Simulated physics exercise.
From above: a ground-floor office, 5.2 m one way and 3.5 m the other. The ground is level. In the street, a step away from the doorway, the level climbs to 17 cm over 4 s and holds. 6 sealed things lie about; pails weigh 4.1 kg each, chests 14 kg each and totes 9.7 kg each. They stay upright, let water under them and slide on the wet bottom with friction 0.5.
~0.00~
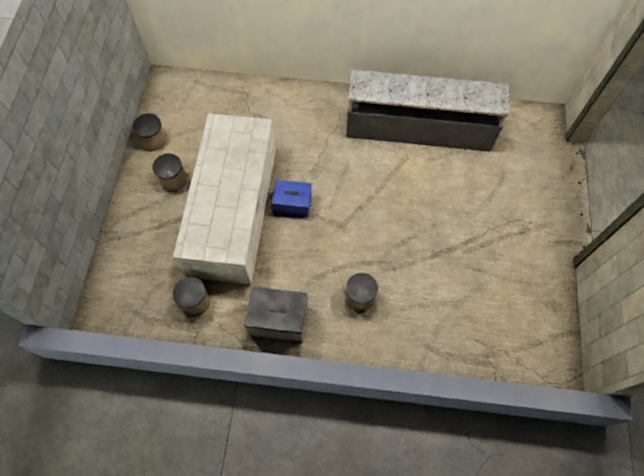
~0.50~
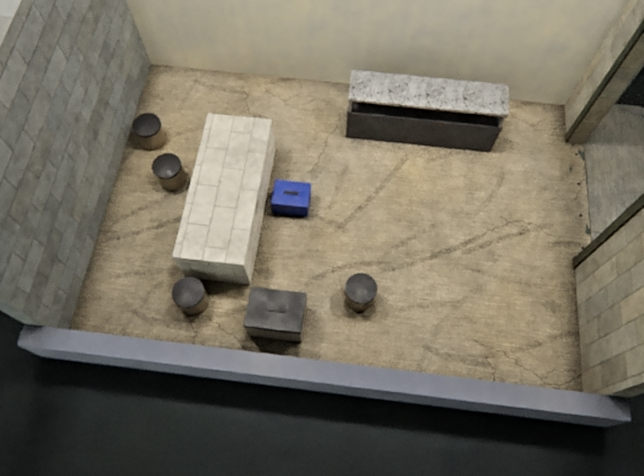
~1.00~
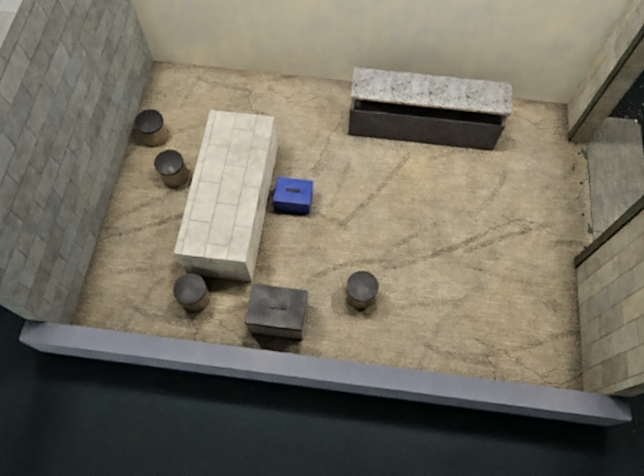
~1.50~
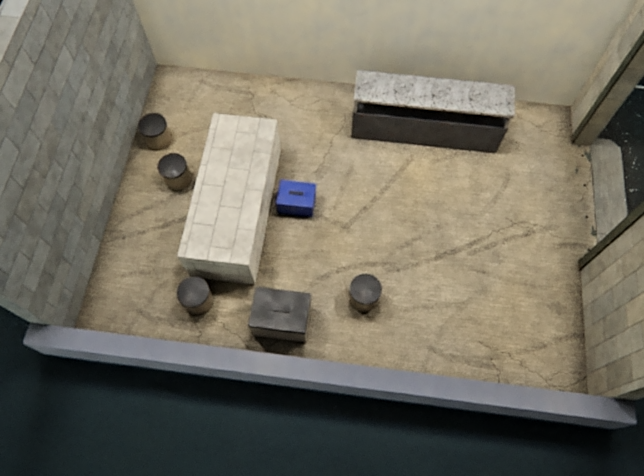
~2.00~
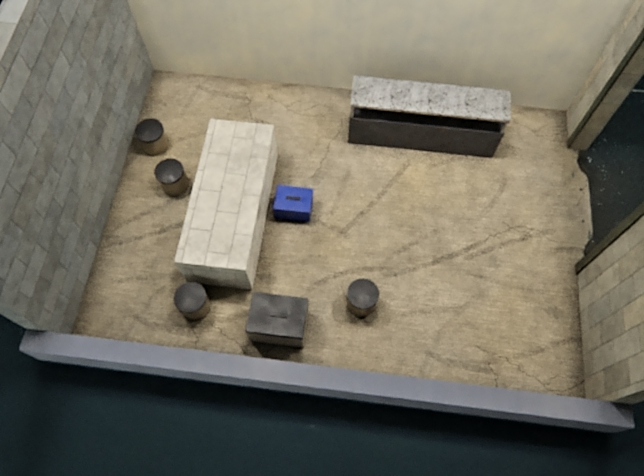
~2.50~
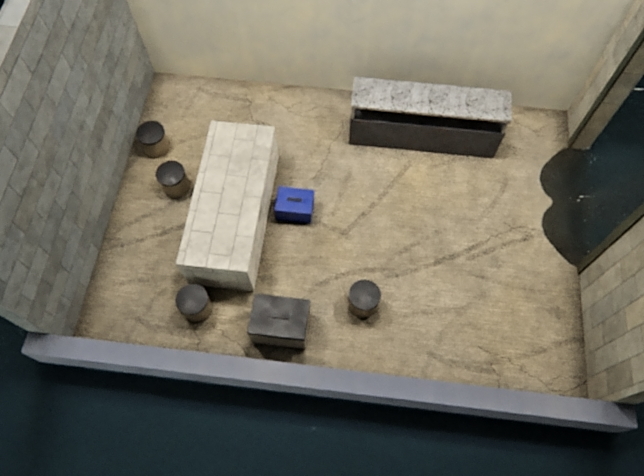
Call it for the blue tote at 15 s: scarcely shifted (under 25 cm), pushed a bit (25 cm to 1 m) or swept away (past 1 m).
Swept away.
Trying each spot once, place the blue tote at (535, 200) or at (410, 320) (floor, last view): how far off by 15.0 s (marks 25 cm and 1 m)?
Respectively, it ends up distant and sits tight.
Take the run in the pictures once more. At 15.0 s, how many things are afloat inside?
It comes to 6.
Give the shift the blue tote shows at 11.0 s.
Roughly 150 centimetres by that point.
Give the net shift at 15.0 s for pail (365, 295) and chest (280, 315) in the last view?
Shifts: 150 cm / 150 cm.
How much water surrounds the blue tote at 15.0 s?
I'd put it at about 13 cm.
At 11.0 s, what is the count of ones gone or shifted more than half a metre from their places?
That would be 4.
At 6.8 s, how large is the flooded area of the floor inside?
My estimate is roughly 12 m2.
After 3.5 s the blue tote is near (294, 200), 0.0 m from its start, aground; 0 afloat.
After 6.8 s the blue tote is near (285, 222), 0.3 m from its start, afloat; 1 afloat.
After 11.0 s the blue tote is near (204, 336), 1.7 m from its start, afloat; 4 afloat.
After 15.0 s the blue tote is near (91, 300), 2.3 m from its start, afloat; 6 afloat.
